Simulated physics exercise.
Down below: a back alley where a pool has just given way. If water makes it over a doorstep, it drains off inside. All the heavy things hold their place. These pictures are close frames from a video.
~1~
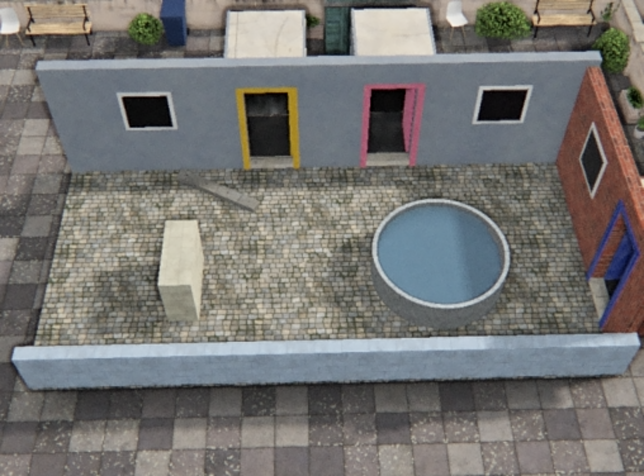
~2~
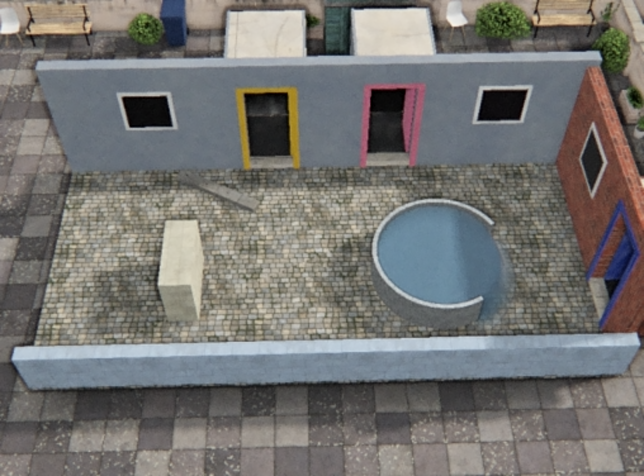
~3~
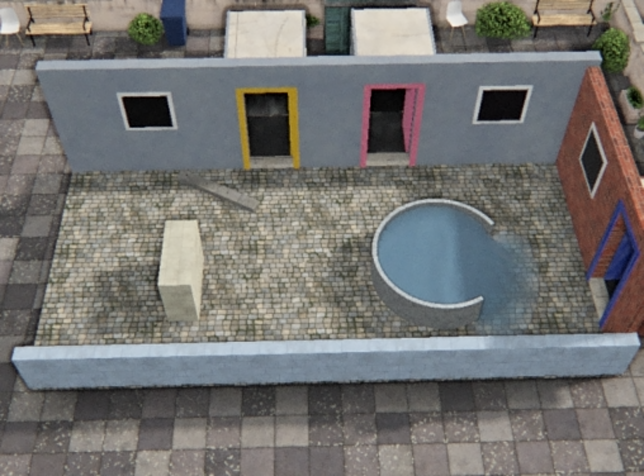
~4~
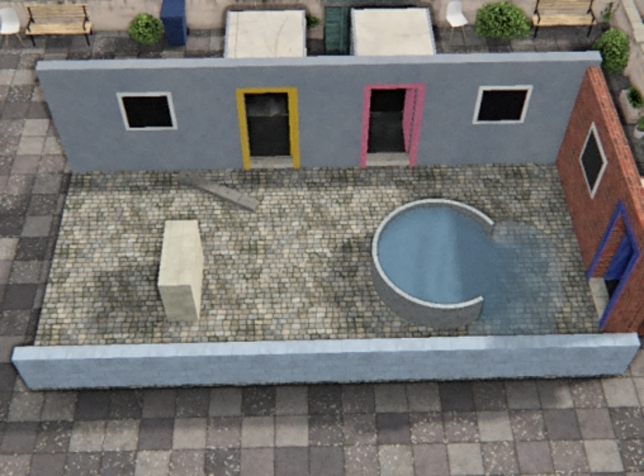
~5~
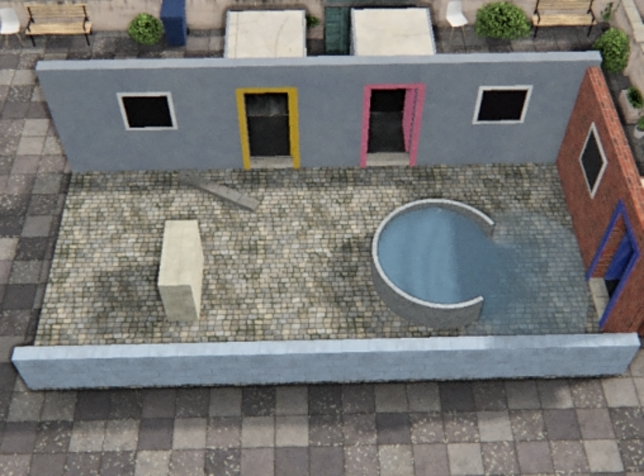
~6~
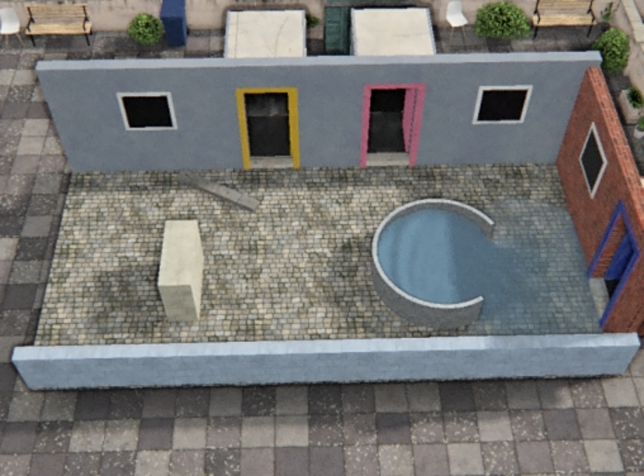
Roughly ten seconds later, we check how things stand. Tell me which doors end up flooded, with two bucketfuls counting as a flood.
Here is how it goes: The blue door ends up flooded; the yellow door escapes flooding; the pink door escapes flooding.
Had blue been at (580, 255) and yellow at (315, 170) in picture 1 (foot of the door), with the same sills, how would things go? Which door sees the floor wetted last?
Answer: The yellow-painted one.
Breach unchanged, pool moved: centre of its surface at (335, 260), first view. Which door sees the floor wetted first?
First: The one in blue.
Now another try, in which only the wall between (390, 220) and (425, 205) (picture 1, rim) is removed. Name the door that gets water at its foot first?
My pick: The door marked pink.
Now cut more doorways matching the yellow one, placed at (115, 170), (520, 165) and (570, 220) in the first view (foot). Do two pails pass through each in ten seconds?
Sure - the first stays short, the second gets past, the third gets past.
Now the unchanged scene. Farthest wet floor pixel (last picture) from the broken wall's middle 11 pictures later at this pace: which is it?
My guess is roughly (553, 165).
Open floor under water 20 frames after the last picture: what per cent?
Estimated share: Around 30 %.
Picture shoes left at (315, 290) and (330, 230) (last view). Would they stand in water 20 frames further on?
Point one: Unflooded. Point two: Unflooded.
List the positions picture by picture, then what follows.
In the first frame, still water in the round pool at (440, 253).
In the second frame, the front is at a hidden place, out from the gap at (501, 278).
In the third frame, water pours out at (500, 280) and has run to a hidden place.
In the fourth frame, water pours out at (500, 280) and has run to a hidden place.
In the fifth frame, the front is at (565, 231), out from the gap at (500, 280).
In the sixth frame, water pours out at (500, 281) and has run to (570, 214).
A moment on, water covers 15 % of the floor; the blue door over two buckets in, the yellow door not reached, the pink door not reached.
Next, water covers 20 % of the floor; the blue door far over two buckets in, the yellow door not reached, the pink door not reached.
Then, water covers 30 % of the floor; the blue door far over two buckets in, the yellow door not reached, the pink door wet at the sill, nothing in.
Later, water covers 65 % of the floor; the blue door far over two buckets in, the yellow door wet at the sill, nothing in, the pink door wet at the sill, nothing in.
In the end, water covers 90 % of the floor; the blue door far over two buckets in, the yellow door under two buckets in, the pink door wet at the sill, nothing in.
